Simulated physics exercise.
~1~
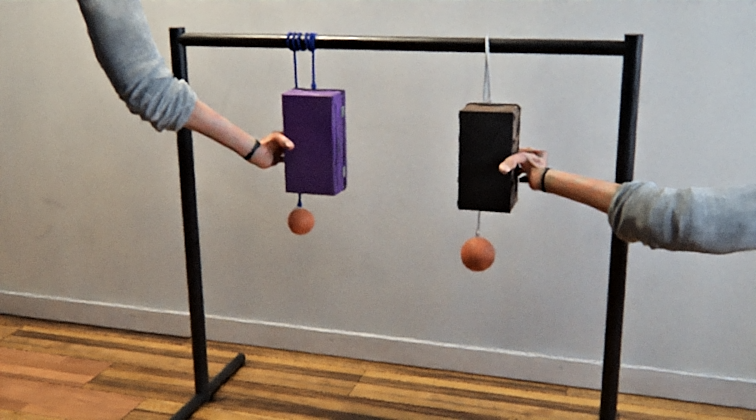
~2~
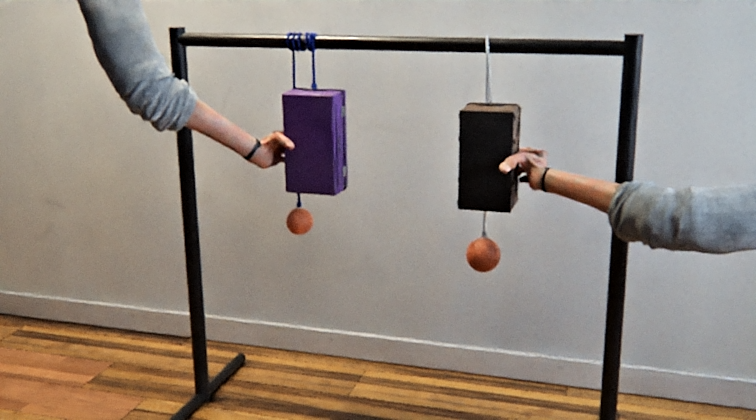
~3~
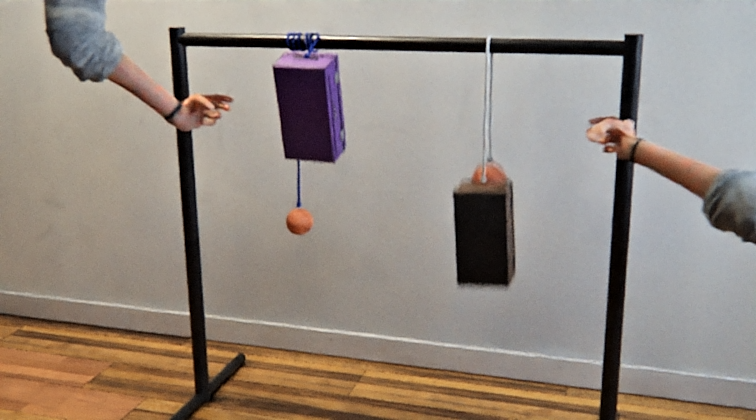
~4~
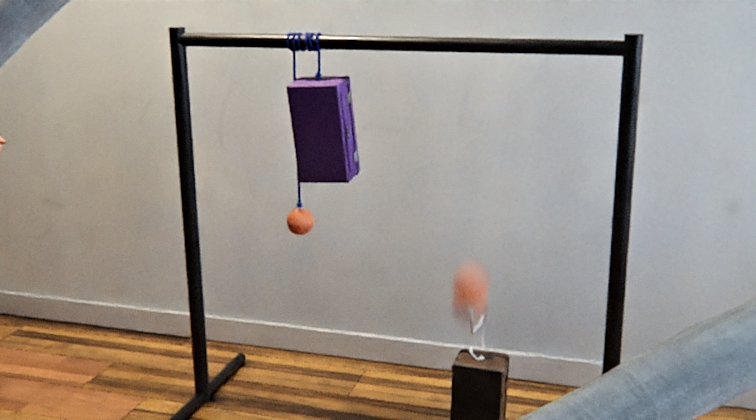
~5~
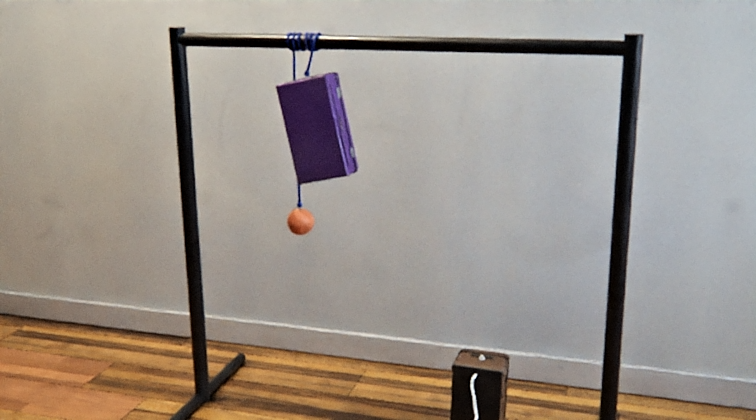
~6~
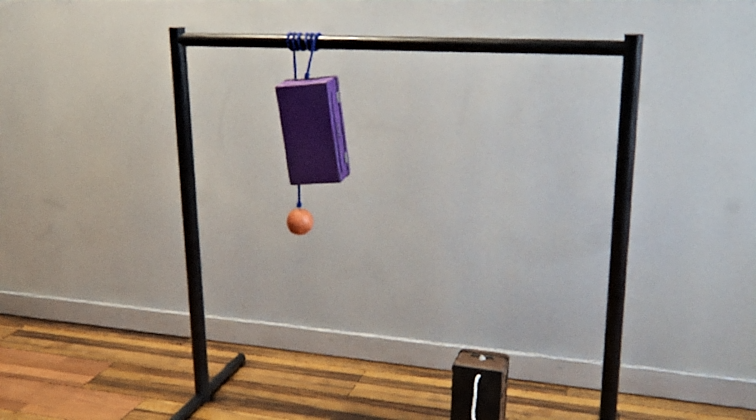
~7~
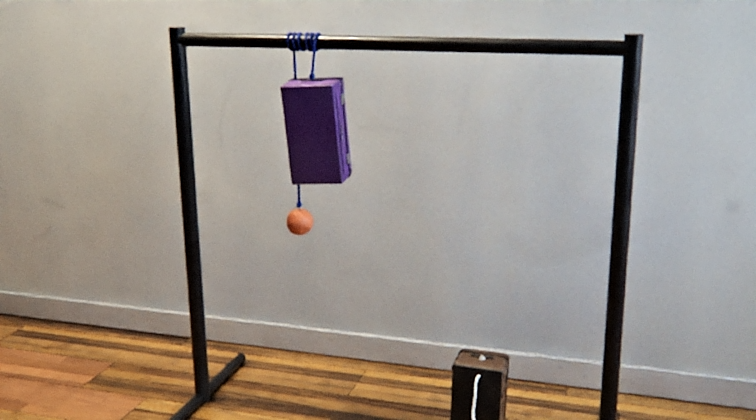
At the start, two hands steady a purple case on the left and a dark case on the right, both hanging by cords from a black rail, with an orange ball below each. The hands let go and draw back. The dark case drops while its ball rises to the top of it, and the purple case tips and shifts slightly. The dark case lands on the floor with its white cord and ball falling after it. The purple case sways a little and settles, still hanging above its ball, while the dark case stands on the floor, its ball out of sight.
